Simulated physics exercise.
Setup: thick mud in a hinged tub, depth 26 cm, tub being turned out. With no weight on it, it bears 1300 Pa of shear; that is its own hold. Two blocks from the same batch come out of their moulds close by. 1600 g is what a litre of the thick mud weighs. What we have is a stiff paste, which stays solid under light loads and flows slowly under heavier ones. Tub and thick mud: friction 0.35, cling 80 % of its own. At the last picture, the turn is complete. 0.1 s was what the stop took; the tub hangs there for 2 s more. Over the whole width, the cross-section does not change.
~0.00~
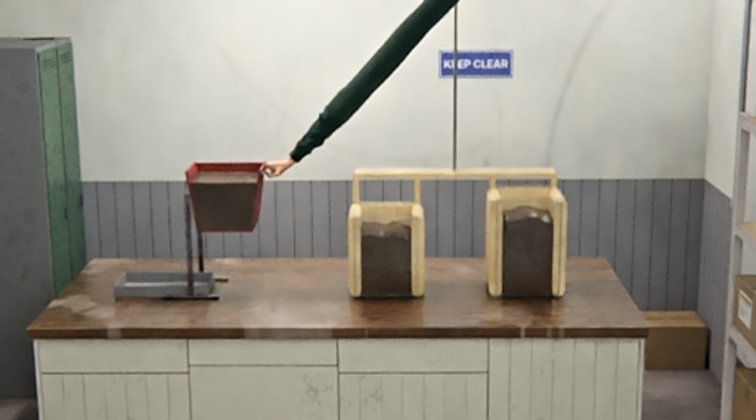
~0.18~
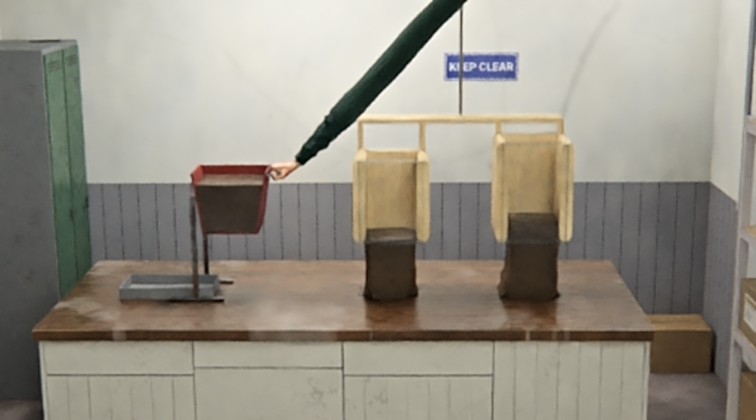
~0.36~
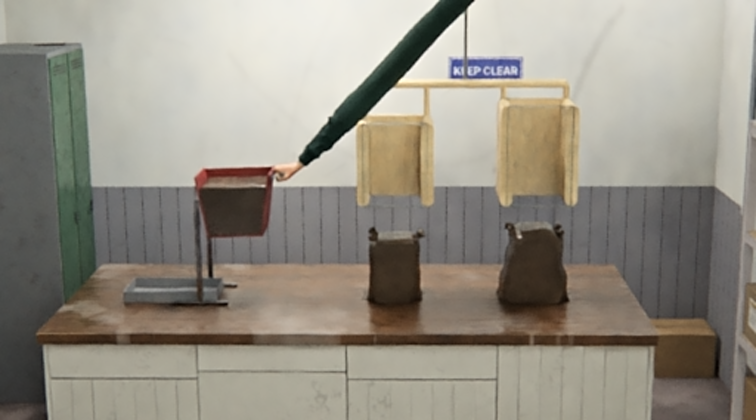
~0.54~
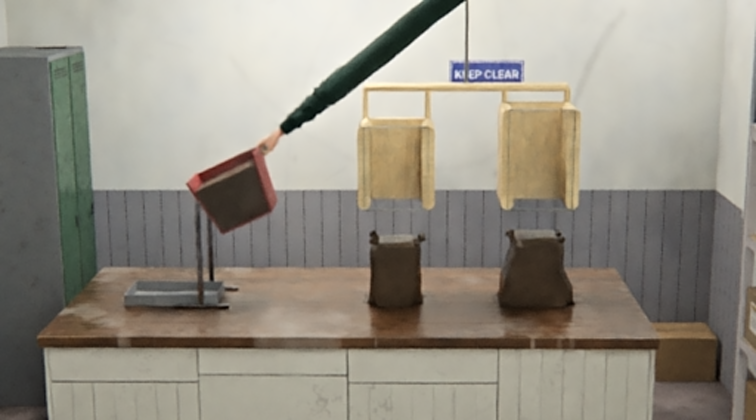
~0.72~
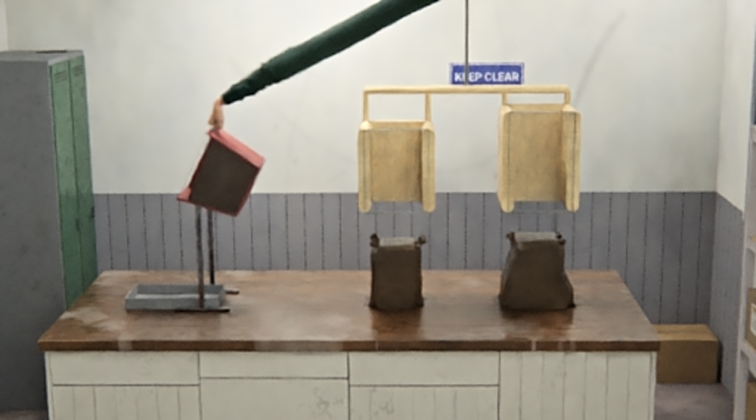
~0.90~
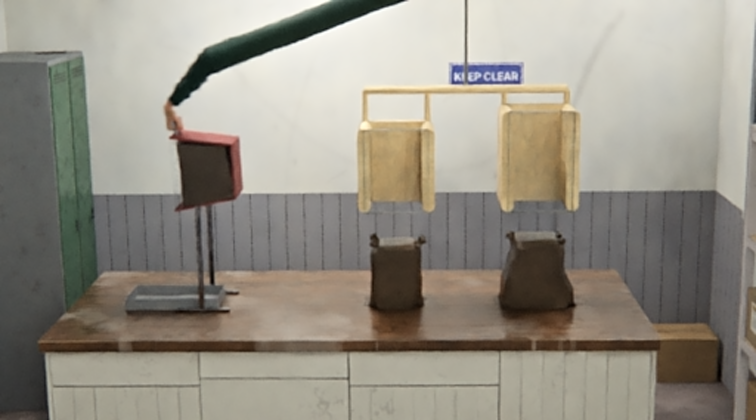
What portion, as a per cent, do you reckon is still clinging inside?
I reckon close to 48 % is still clinging.
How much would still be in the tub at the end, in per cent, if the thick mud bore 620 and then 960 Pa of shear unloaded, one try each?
30 %, then 40 %.
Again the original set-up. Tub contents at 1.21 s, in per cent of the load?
The tub holds some 75 % at that moment.
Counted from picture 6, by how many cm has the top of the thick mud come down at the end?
13 cm or so.
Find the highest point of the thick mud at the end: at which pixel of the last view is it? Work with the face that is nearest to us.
Peak location: Approx. (211, 175).
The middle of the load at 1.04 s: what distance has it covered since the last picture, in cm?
It has gone close to 4 cm.
After 1.04 s, the tub is at 92 degrees and holds 98 %.
After 1.21 s, the tub is at 92 degrees and holds 76 %.
After 1.38 s, the tub is at 92 degrees and holds 59 %.
After 1.55 s, the tub is at 92 degrees and holds 49 %.
After 2.90 s, at the end, the tub is at 92 degrees and holds 48 %.
